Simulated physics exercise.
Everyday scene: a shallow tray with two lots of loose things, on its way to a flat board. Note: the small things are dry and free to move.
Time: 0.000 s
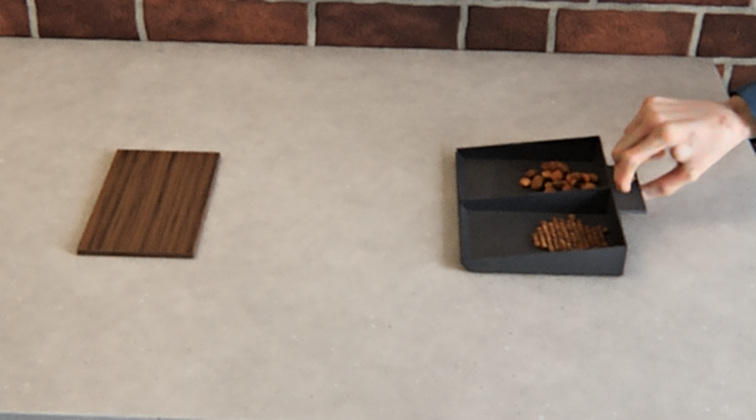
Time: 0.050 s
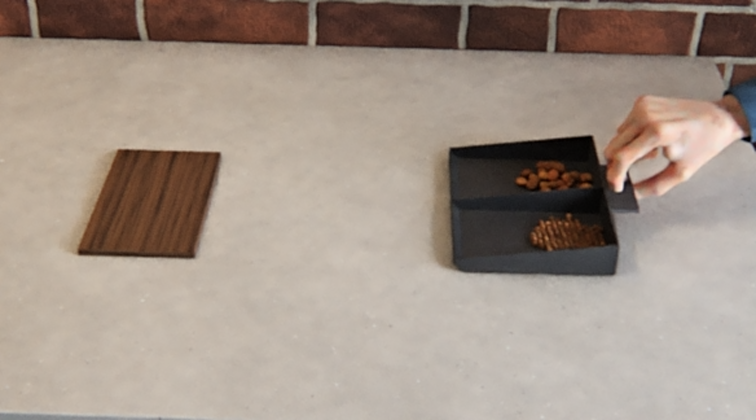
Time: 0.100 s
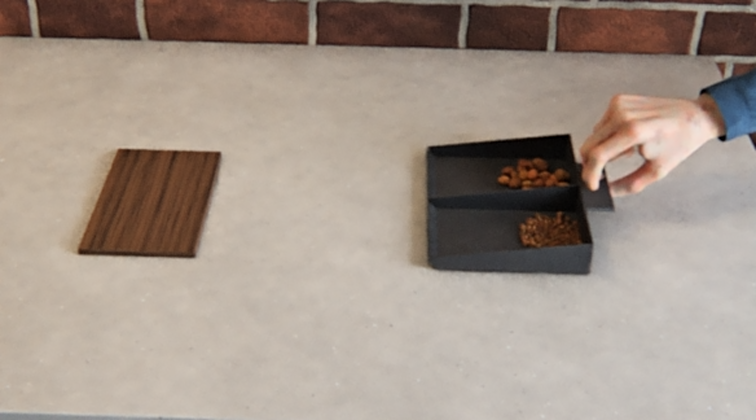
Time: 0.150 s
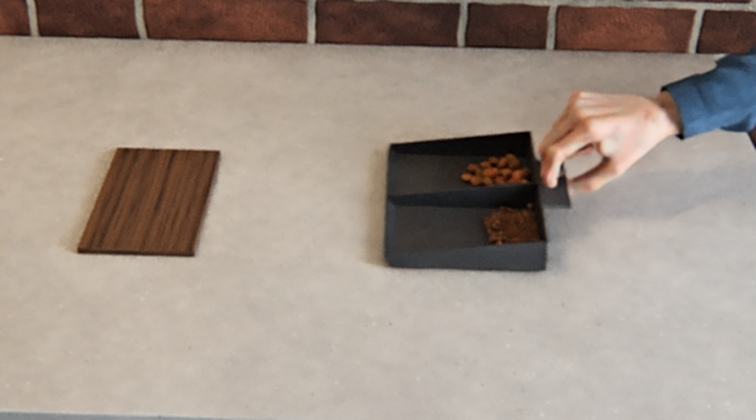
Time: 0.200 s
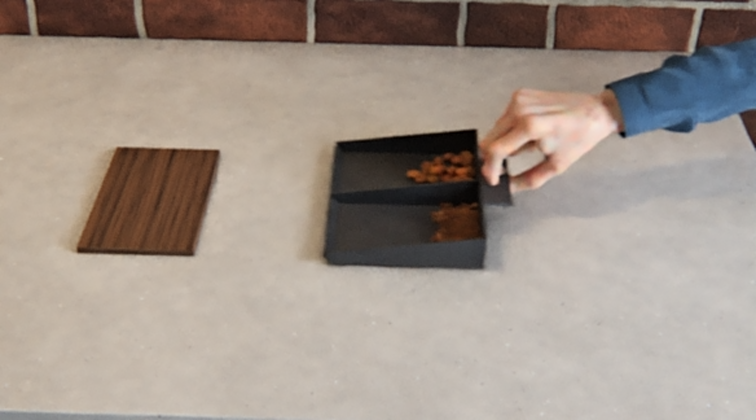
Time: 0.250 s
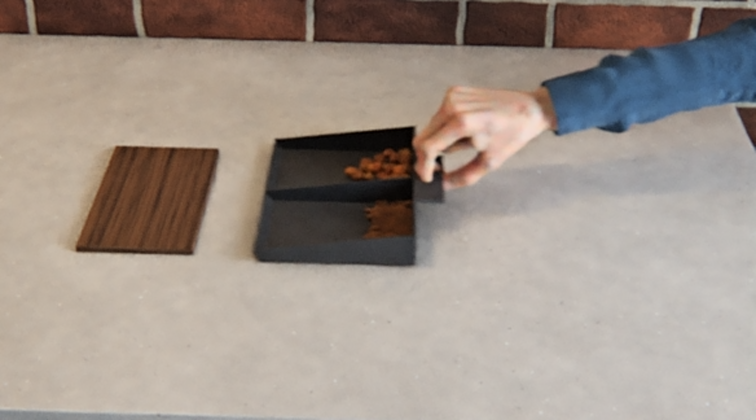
The footage shows a hand gripping the right-side handle of a dark, two-compartment tray holding small brown pieces and sliding it left across a gray countertop, covering most of the gap to a flat wooden board that stays still.
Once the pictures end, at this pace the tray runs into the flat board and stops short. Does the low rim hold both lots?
The near portion spills some over the edge, and the far portion spills some over the edge.
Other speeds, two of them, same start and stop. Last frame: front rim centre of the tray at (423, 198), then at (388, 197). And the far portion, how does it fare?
One: It is held by the rim. Two: It is held by the rim.
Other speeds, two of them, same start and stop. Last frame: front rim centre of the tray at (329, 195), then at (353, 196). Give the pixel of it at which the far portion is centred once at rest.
Roughly (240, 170), then (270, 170).
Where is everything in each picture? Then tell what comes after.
In the first frame, front rim at (459, 203), at rest; flat board at (144, 223); near portion at (573, 239), many cereal balls; far portion at (564, 185), some bits of cat kibble.
In the second frame, front rim at (451, 203), hardly any of the way covered; far portion at (560, 184).
In the third frame, front rim at (427, 201), a small part of the way covered; near portion at (552, 236).
In the fourth frame, front rim at (386, 199), about a quarter of the way covered; far portion at (507, 175).
In the fifth frame, front rim at (330, 196), about half of the way covered; near portion at (462, 232).
In the sixth frame, front rim at (264, 193), most of the way covered; flat board at (143, 220); near portion at (394, 229); far portion at (389, 170).
Around 0.28 s, tray still sliding, front rim near (235, 193); near portion all inside; far portion all inside.
Around 0.41 s, tray stopped at the flat board; near portion a small part out of the tray; far portion a small part out of the tray.
Around 0.62 s, tray stopped at the flat board; near portion about a third out of the tray; far portion about a quarter out of the tray.
Finally (1.4 s), tray stopped at the flat board; near portion about a third out of the tray; far portion about a quarter out of the tray.
